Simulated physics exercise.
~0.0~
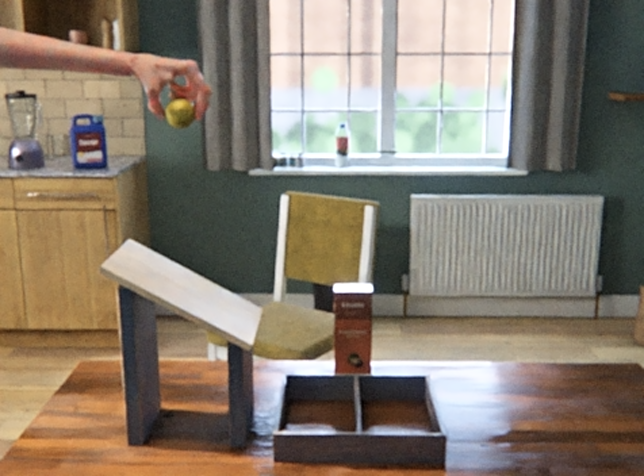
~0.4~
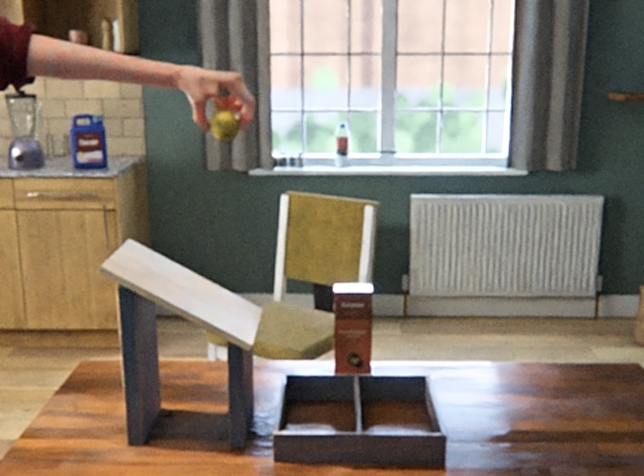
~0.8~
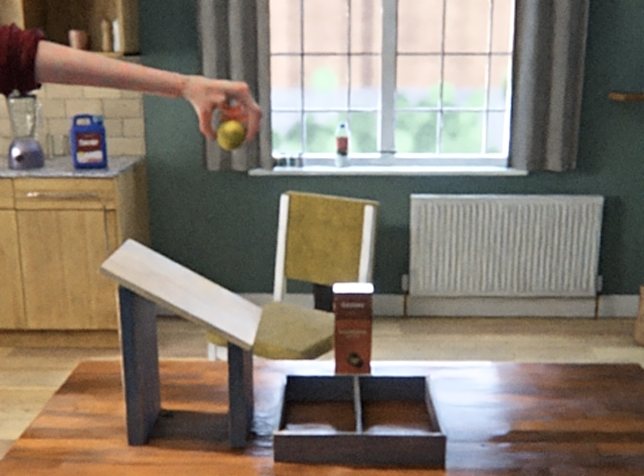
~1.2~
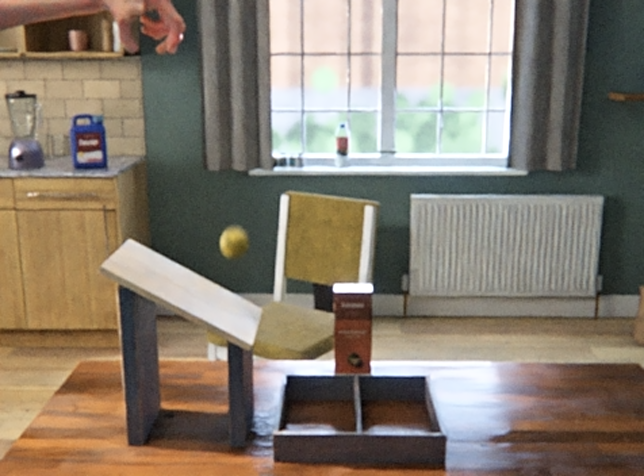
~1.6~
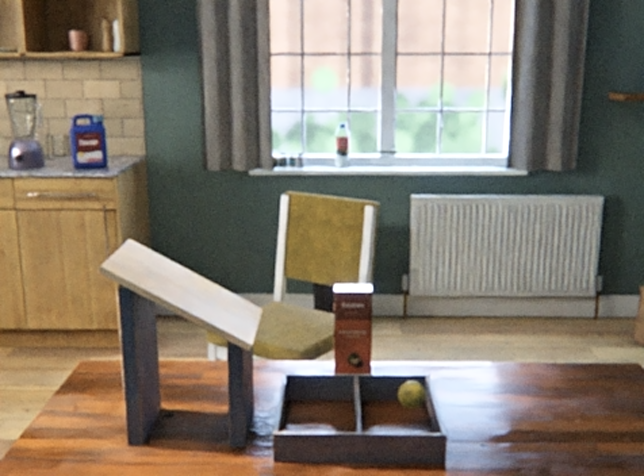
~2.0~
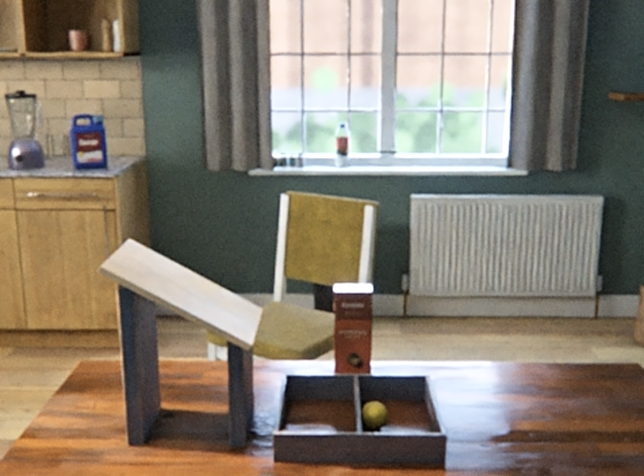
A yellow ball drops from a hand above the sloping board and settles in the tray's farther bay.
